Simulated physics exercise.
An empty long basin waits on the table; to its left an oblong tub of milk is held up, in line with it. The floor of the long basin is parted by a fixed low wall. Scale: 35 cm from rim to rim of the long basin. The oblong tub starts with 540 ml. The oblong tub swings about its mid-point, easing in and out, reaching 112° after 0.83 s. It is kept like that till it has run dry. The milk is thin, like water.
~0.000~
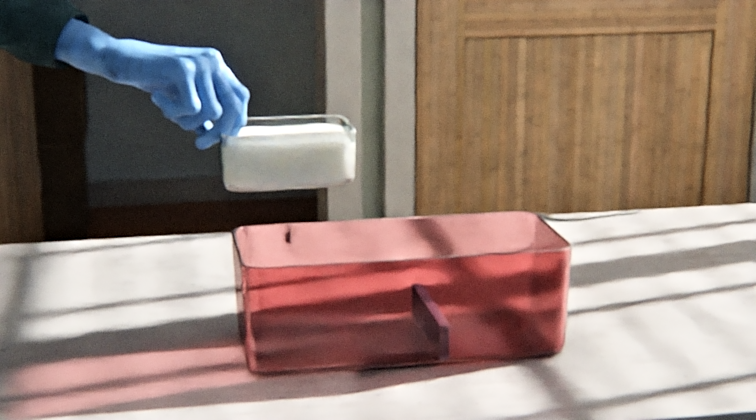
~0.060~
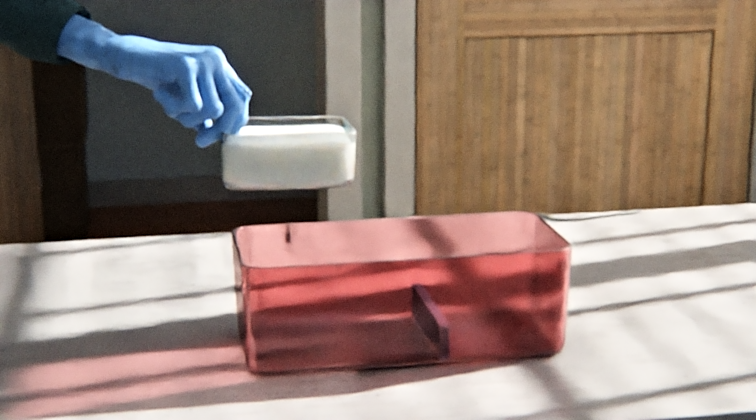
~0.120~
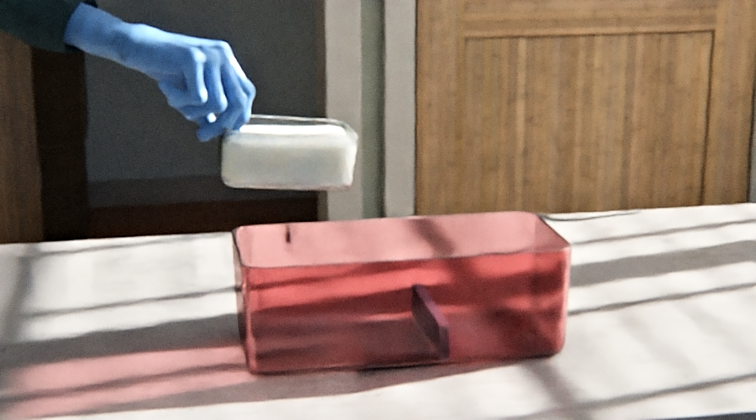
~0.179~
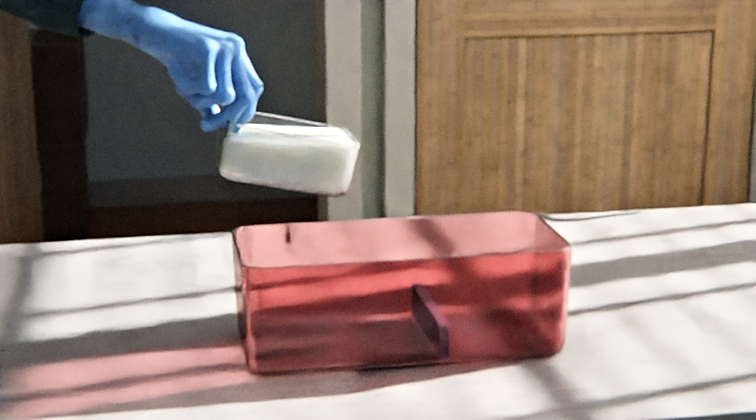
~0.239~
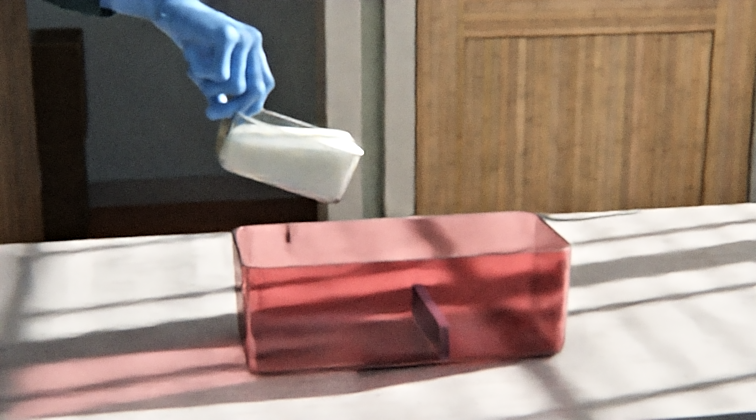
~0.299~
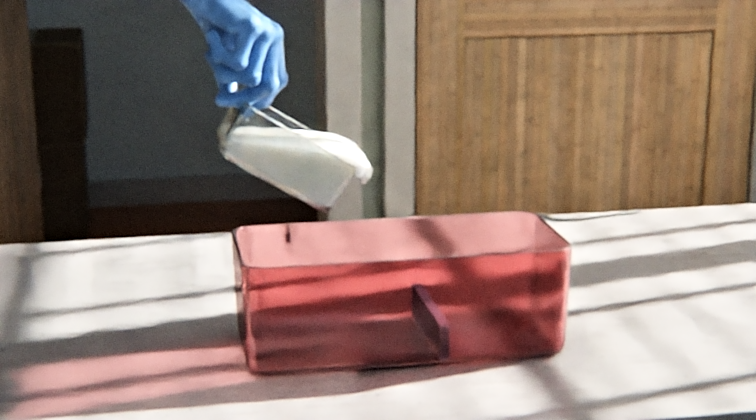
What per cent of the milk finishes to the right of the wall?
Roughly 5 per cent is past the wall.
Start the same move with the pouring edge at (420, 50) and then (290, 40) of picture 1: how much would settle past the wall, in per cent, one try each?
First 80, then 10 per cent.
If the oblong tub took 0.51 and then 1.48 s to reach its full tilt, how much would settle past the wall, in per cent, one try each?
In turn about 10 and 10 per cent.
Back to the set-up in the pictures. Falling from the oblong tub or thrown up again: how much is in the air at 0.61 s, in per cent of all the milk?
About 18 per cent.
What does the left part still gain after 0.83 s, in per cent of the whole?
Near 3 in a hundred.
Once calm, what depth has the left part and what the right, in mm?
Some 18 mm on the left and 2 mm on the right.
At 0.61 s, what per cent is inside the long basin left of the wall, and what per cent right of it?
Near 68 on the left, 3 on the right.
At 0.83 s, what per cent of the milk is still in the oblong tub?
About 2 per cent.
Then, 0.61 s in, the tilt is 93° and 11 per cent is still to pour, 68 is left of the wall and 3 right of it.
Then, 0.83 s in, the tilt is 112° and 2 per cent is still to pour, 90 is left of the wall and 4 right of it.
Then, 1.07 s in, the tilt is 112° and 0 per cent is still to pour, 93 is left of the wall and 5 right of it.
Then, 1.33 s in, the tilt is 112° and 0 per cent is still to pour, 93 is left of the wall and 5 right of it.
Finally, 93 per cent lies left of the wall, 5 right of it and 2 outside.
